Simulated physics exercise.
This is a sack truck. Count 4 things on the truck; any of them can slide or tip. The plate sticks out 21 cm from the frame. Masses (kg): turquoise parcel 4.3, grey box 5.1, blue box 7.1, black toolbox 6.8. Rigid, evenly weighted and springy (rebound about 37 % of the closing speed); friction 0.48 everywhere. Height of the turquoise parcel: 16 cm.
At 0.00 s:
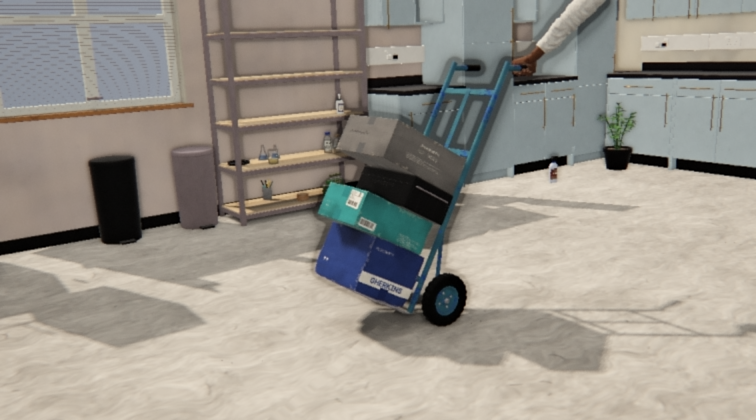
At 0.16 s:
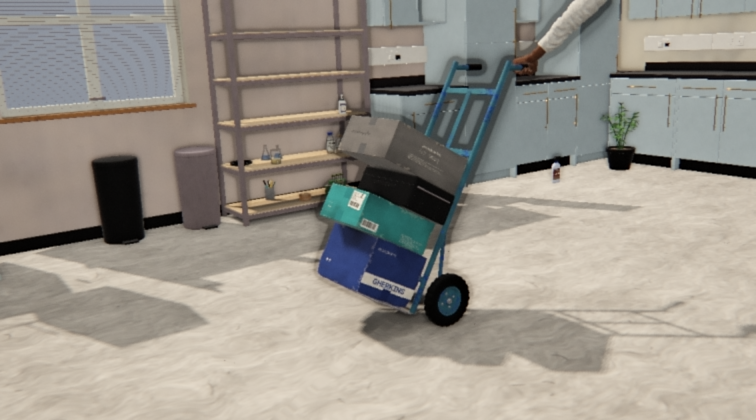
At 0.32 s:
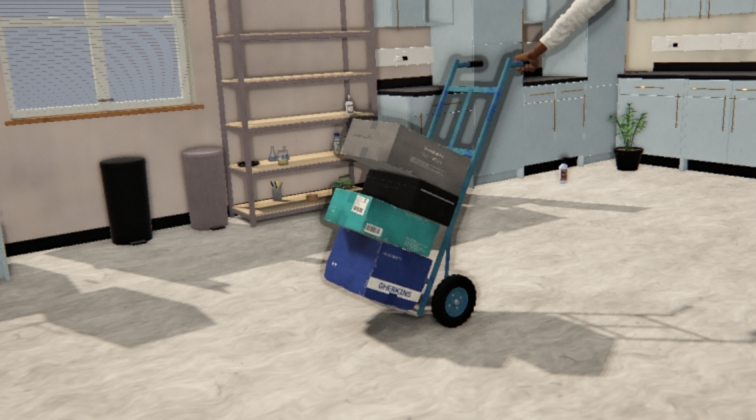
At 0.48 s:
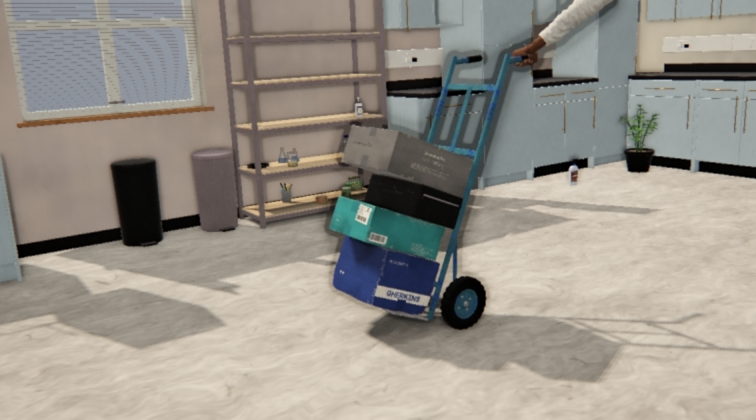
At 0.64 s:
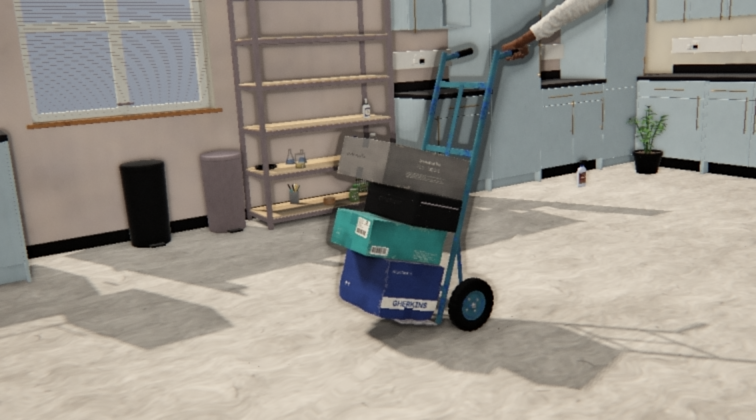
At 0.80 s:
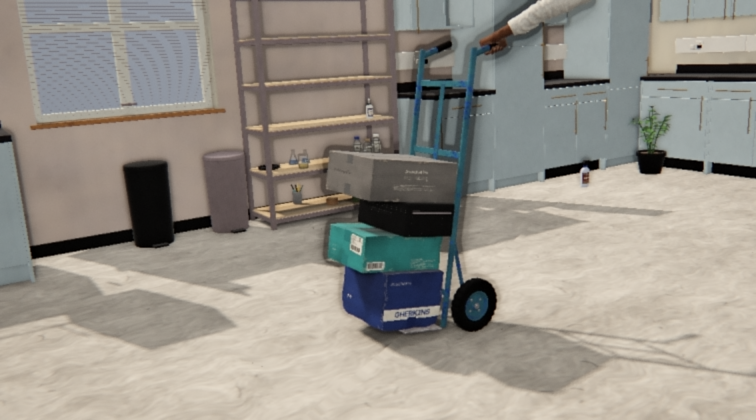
In a kitchen, a hand tilts a blue sack truck stacked with four boxes toward upright.
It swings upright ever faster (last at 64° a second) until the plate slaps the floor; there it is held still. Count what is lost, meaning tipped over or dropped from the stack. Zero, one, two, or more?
Things lost: One.
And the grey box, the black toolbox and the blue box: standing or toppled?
The grey box topples; the black toolbox stays upright; the blue box keeps standing.
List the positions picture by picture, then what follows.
In the first picture, 30° short of upright; turquoise parcel (376, 218); grey box (401, 154).
In the second picture, 29° short of upright; blue box (371, 266); black toolbox (404, 195).
In the third picture, 27° short of upright; blue box (376, 269); black toolbox (408, 197).
In the fourth picture, 23° short of upright; blue box (384, 275); black toolbox (412, 200).
In the fifth picture, 17° short of upright; blue box (390, 282); black toolbox (412, 206).
In the sixth picture, 10° short of upright; turquoise parcel (385, 247); grey box (391, 176).
After 1.50 s, truck upright; grey box tipped 30° from how it sat near (351, 198); turquoise parcel tipped 4° from how it sat near (373, 262); black toolbox tipped 4° from how it sat.
After 2.00 s, truck upright; grey box now dropped from the stack.
At rest (3.8 s), dropped from the stack, grey box; the other 3 in place, give or take 10 cm. Seen from the same camera at the end, turquoise parcel near (378, 260), grey box near (267, 318).
